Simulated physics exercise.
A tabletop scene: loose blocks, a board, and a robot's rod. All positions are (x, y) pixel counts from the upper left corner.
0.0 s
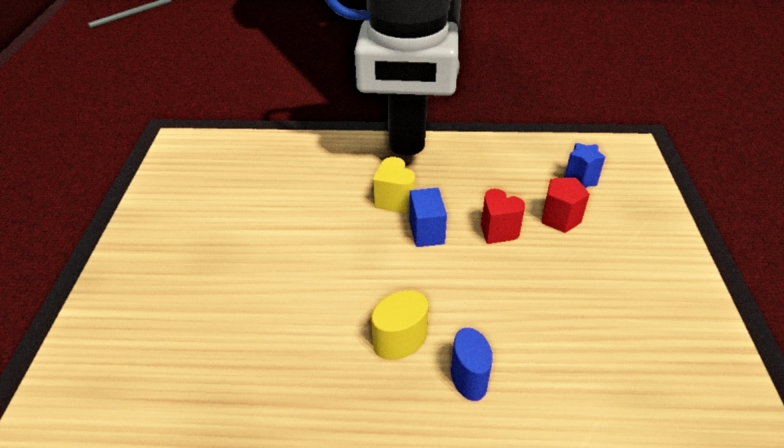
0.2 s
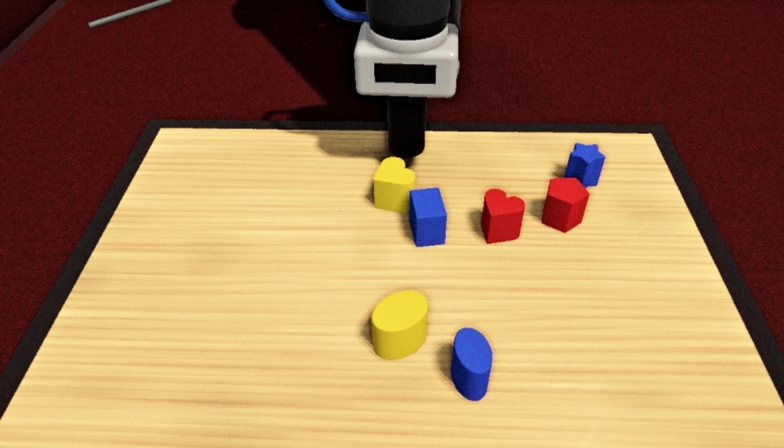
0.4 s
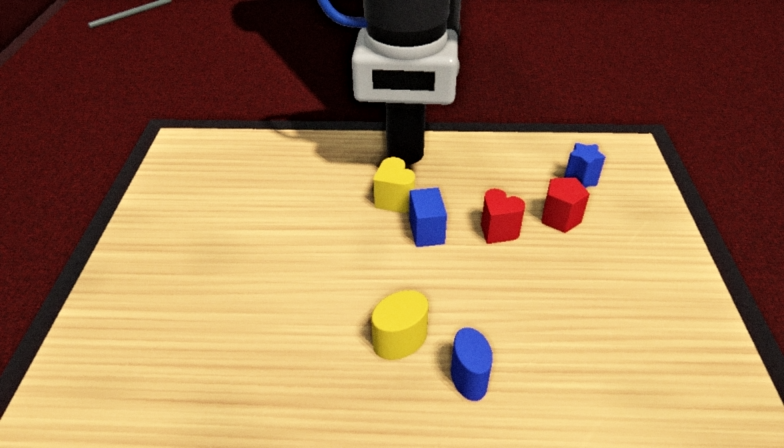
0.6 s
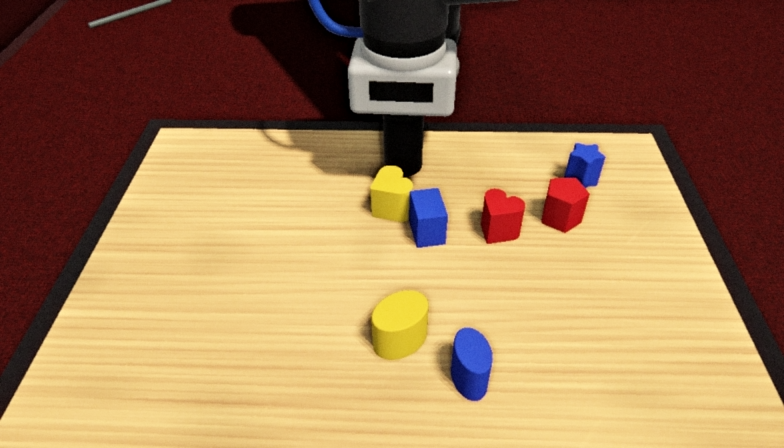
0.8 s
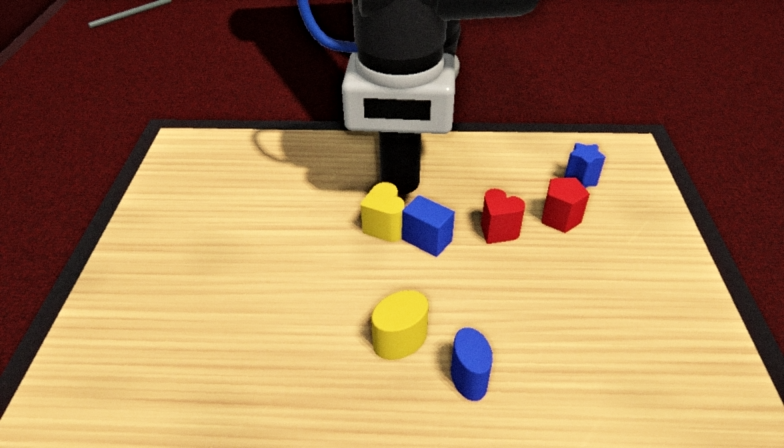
Robot arm's black rod moving slightly toward the viewer, nudging a yellow heart block forward and left as the blue block beside it turns.
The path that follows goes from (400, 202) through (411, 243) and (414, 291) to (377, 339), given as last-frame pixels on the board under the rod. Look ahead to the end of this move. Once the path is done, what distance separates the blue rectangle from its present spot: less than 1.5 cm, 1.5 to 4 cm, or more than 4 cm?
Once the path is done, the blue rectangle lies more than 4 cm from its present place.
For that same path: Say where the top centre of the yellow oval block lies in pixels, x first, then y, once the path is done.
Put as a pixel place, it's (379, 356).
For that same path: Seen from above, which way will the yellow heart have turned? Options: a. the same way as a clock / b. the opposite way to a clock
I choose a.
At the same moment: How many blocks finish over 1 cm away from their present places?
The push moves three or more blocks more than 1 cm.
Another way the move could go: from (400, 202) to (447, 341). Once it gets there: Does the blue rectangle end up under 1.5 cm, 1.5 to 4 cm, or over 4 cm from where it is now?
Displaced more than 4 cm.
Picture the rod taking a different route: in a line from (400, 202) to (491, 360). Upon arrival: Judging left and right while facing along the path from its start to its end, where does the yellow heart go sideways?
It moves over to the right.
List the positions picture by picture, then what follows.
In the first frame, tip of the rod at (407, 145), middles of tops, yellow heart at (394, 171), yellow oval block at (400, 309), blue rectangle at (428, 202), blue oval block at (473, 349).
In the second frame, rod at (407, 147), nothing pushed.
In the third frame, rod at (405, 154), nothing pushed.
In the fourth frame, rod at (403, 166), yellow heart at (392, 180).
In the fifth frame, rod at (400, 183), yellow heart at (384, 198), yellow oval block at (400, 309), blue rectangle at (428, 210), blue oval block at (473, 349).
What follows on the original path. One third of the way, rod at (411, 224); yellow heart at (371, 229), turned 70° clockwise; blue rectangle at (448, 236), turned 35° anticlockwise.
Two thirds of the way, rod at (414, 272); yellow heart at (371, 238), turned 115° clockwise; blue rectangle at (462, 253), turned 105° anticlockwise.
At the end, rod at (376, 320); yellow heart at (371, 238), turned 115° clockwise; yellow oval block at (379, 356), turned 25° anticlockwise; blue rectangle at (462, 253), turned 105° anticlockwise; blue oval block unmoved.
